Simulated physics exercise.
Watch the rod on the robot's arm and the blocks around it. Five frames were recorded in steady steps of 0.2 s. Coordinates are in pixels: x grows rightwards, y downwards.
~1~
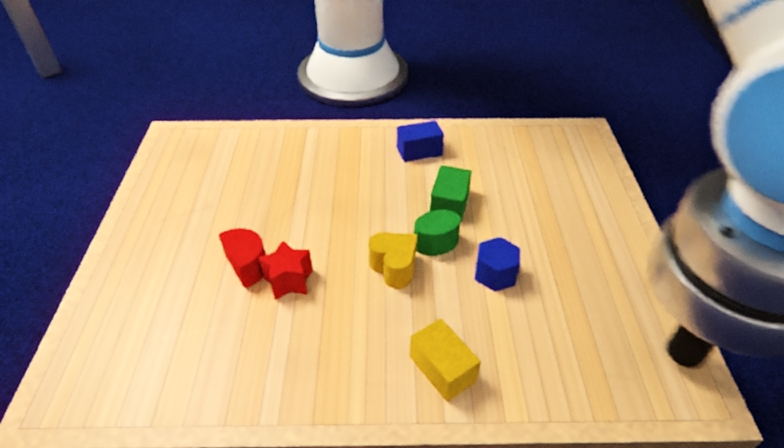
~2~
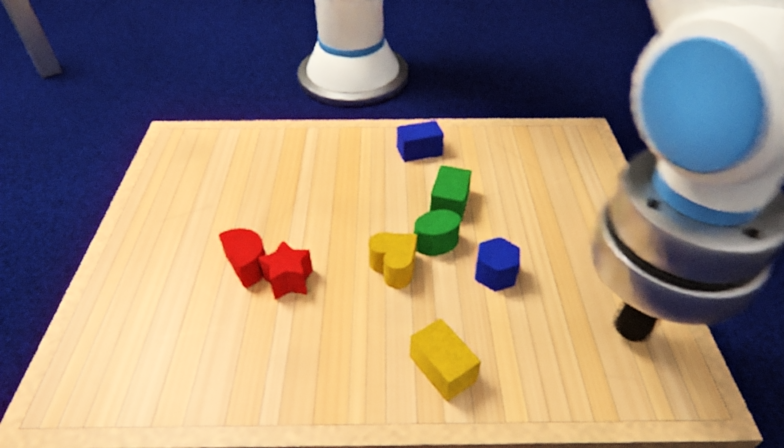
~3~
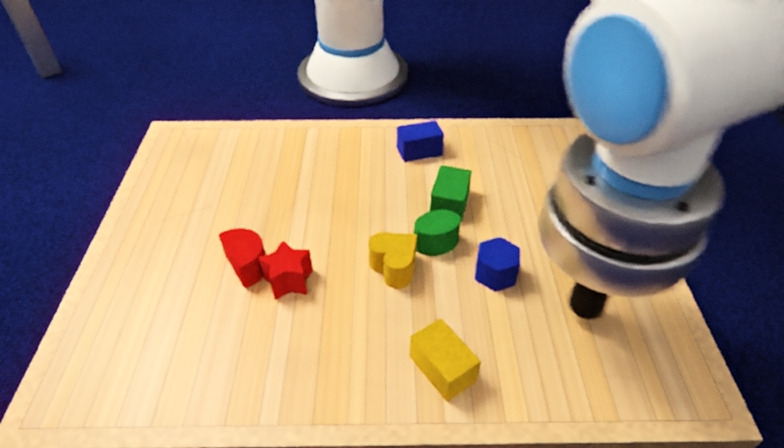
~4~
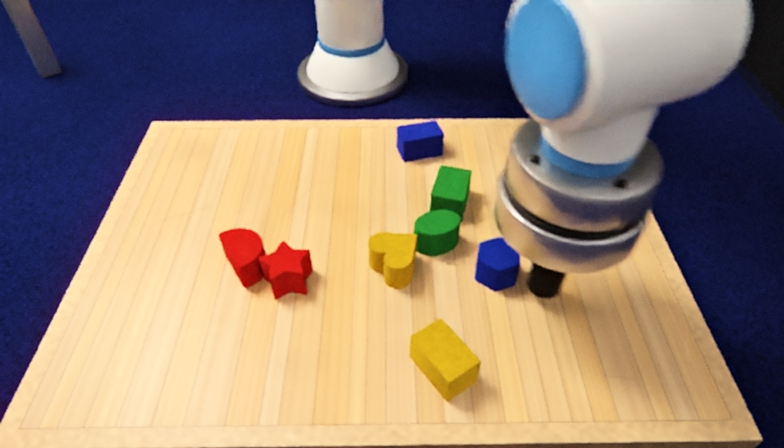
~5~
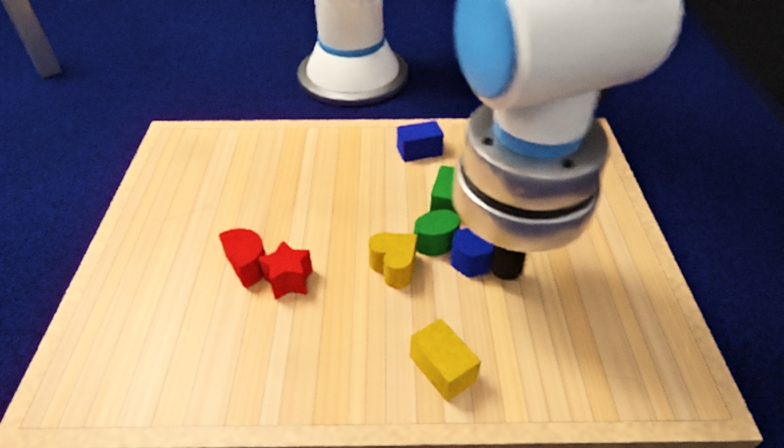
A white and silver robot arm with blue caps and a black rod reaches over a pale wooden board on a dark blue floor, seen from above at a fixed angle. Red pieces lie left, yellow, green and blue blocks sit around the middle, and a white base stands behind. The arm sweeps steadily leftward from the right edge, and its rod nudges the blue hexagonal block slightly left, toward the green elliptical one.
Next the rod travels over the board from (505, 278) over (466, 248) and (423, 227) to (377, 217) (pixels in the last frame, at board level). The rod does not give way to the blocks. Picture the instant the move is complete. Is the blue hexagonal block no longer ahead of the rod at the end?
Answer: No.
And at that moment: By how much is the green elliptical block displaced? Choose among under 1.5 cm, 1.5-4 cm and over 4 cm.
Of the three bands, it's over 4 cm.
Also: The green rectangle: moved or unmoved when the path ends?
The green rectangle does not move.
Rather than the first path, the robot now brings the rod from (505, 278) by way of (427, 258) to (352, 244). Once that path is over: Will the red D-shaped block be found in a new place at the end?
Answer: No.
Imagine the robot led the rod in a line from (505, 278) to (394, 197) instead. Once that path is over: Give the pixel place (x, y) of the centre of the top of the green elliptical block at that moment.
Somewhere near (331, 191).
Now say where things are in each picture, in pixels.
The first picture shows rod tip at (685, 353); block tops, green elliptical block at (438, 221); green rectangle at (452, 182); blue hexagonal block at (500, 253).
The second picture shows rod at (632, 328); blocks unchanged.
The third picture shows rod at (585, 306); blocks unchanged.
The fourth picture shows rod at (544, 286); blocks unchanged.
The fifth picture shows rod at (507, 269); green elliptical block at (438, 221); green rectangle at (452, 182); blue hexagonal block at (475, 240).
What follows on the original path. One third of the way, rod at (466, 238); green elliptical block at (402, 204), turned 45° anticlockwise; blue hexagonal block at (436, 214).
Two thirds of the way, rod at (424, 217); green elliptical block at (358, 192), turned 50° anticlockwise; blue hexagonal block at (392, 197).
At the end, rod at (377, 207); green elliptical block at (314, 180), turned 55° anticlockwise; green rectangle in place; blue hexagonal block at (347, 186).
